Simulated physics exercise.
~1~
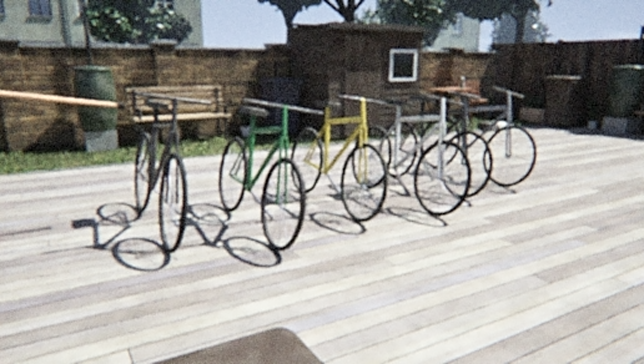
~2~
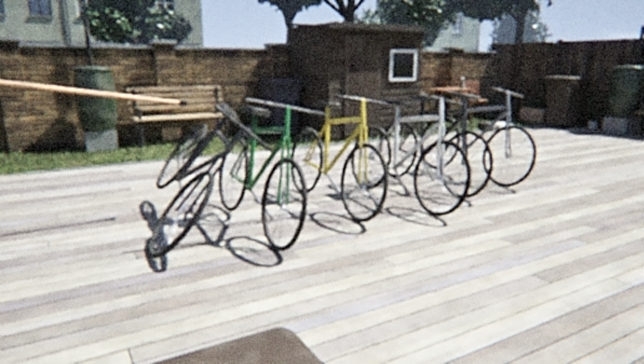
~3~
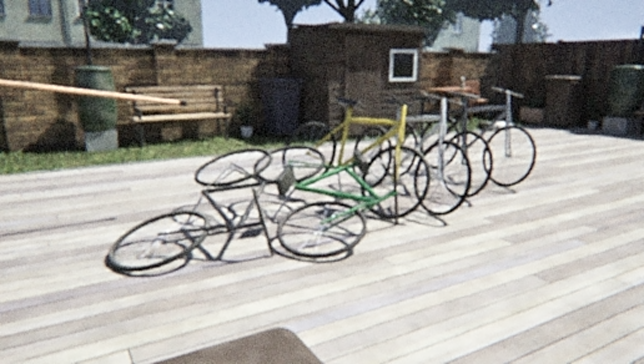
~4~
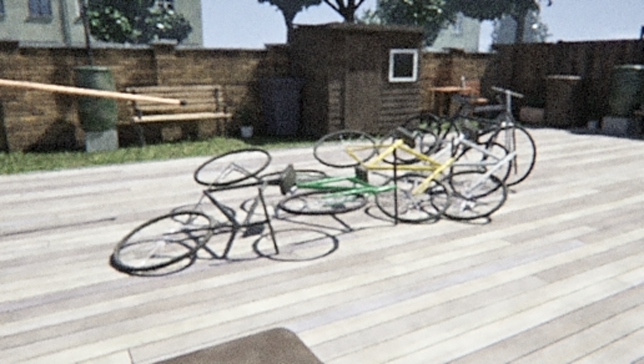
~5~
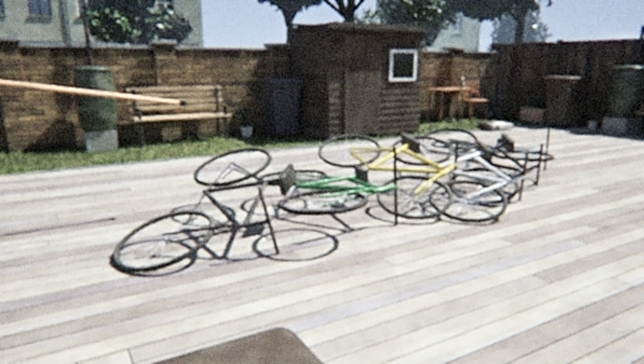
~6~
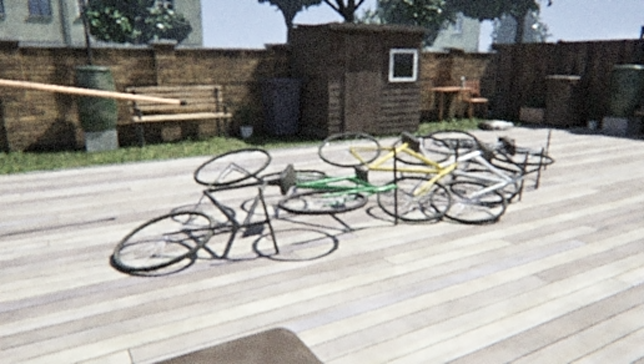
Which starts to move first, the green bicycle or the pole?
The pole starts to move first, shifting to the right while the green bicycle is still standing in its place. The green bicycle only tips over afterwards.
